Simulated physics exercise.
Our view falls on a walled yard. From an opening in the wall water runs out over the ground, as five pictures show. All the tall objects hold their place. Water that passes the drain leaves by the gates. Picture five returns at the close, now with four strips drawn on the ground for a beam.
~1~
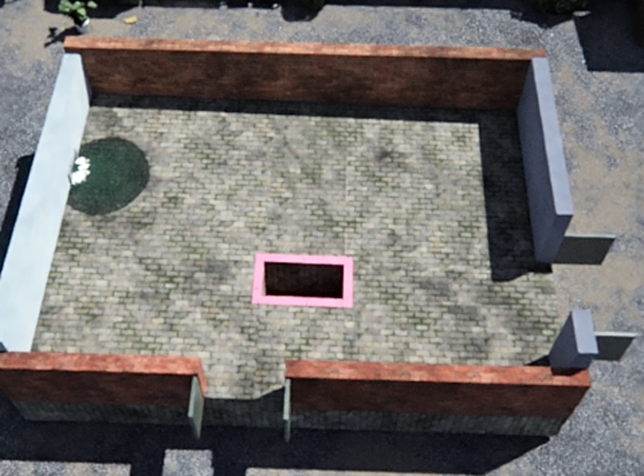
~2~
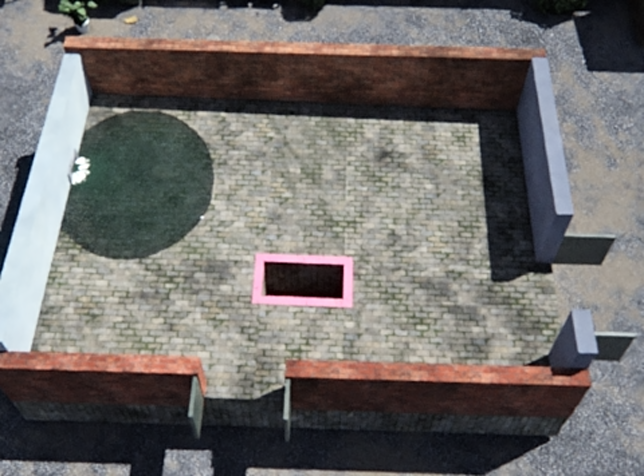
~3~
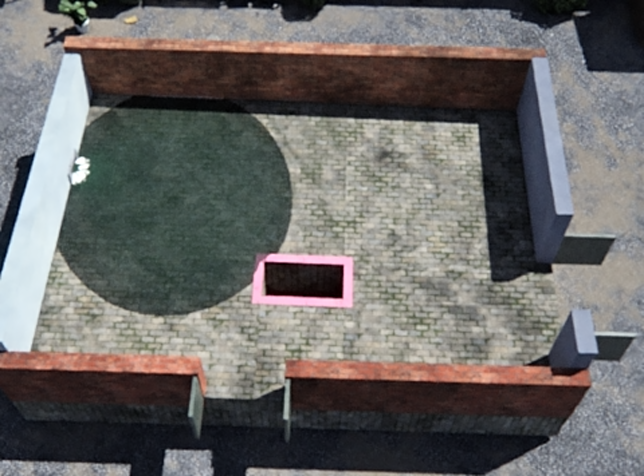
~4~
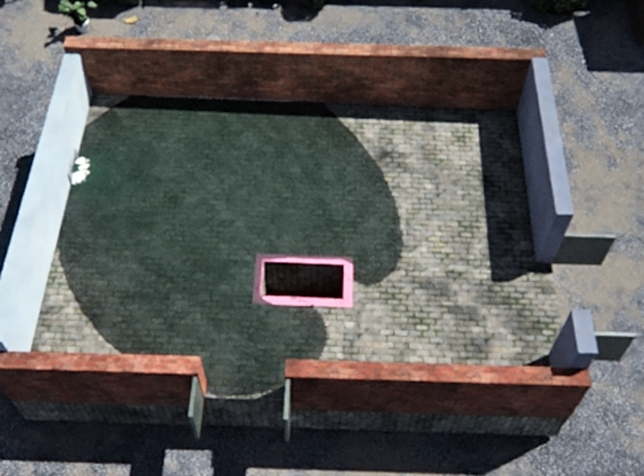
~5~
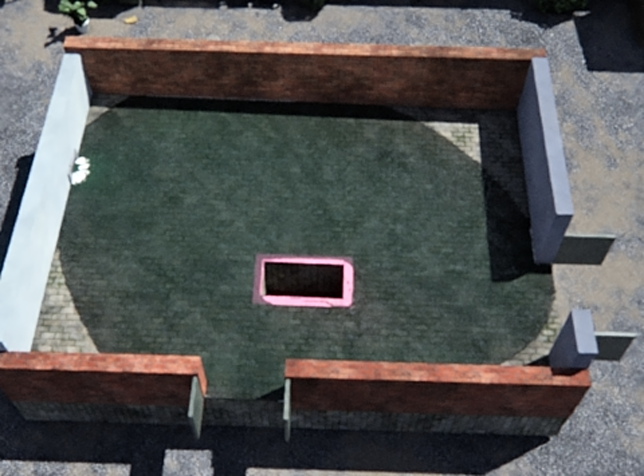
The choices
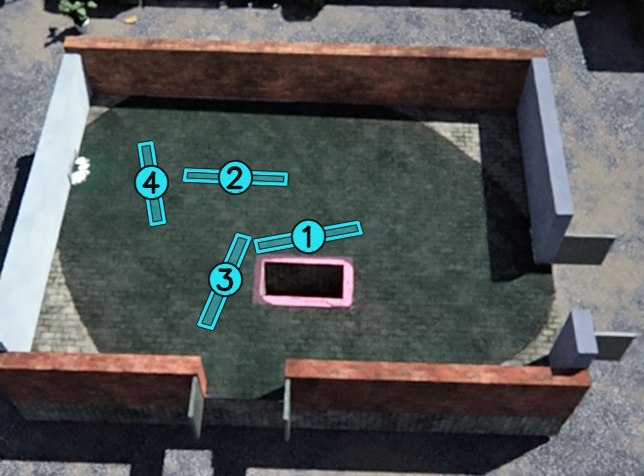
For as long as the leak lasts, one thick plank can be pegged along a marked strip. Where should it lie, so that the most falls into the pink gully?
The best position is 2.
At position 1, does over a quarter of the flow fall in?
No, it does not.
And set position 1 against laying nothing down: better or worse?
Worse.
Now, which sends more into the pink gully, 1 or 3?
It is 1.
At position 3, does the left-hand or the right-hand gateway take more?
The right gate.
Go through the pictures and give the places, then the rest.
Outfall at (72, 167); pink gully at (303, 280); open gate at (542, 307); open gate at (247, 383); 4 % of the ground under water, visible out to (135, 191); pink gully still dry, in the first picture.
In the second picture, 14 % of the ground under water, visible out to (211, 176); pink gully still dry.
In the third picture, 31 % of the ground under water, visible out to (270, 252); pink gully still dry.
In the fourth picture, 54 % of the ground under water, visible out to (397, 227); pink gully taking water.
In the fifth picture, 83 % of the ground under water, visible out to (543, 301); pink gully taking water.
In cyan, 1 from (256, 246) to (359, 227); 2 from (185, 175) to (285, 179); 3 from (205, 326) to (243, 236); 4 from (145, 143) to (157, 223).
With 1, about 17 % of the stream goes into the pink gully, about 83 % out by the gates.
With 2, about 24 % of the stream goes into the pink gully, about 76 % out by the gates.
With 3, about 12 % of the stream goes into the pink gully, about 88 % out by the gates.
With 4, about 11 % of the stream goes into the pink gully, about 89 % out by the gates.
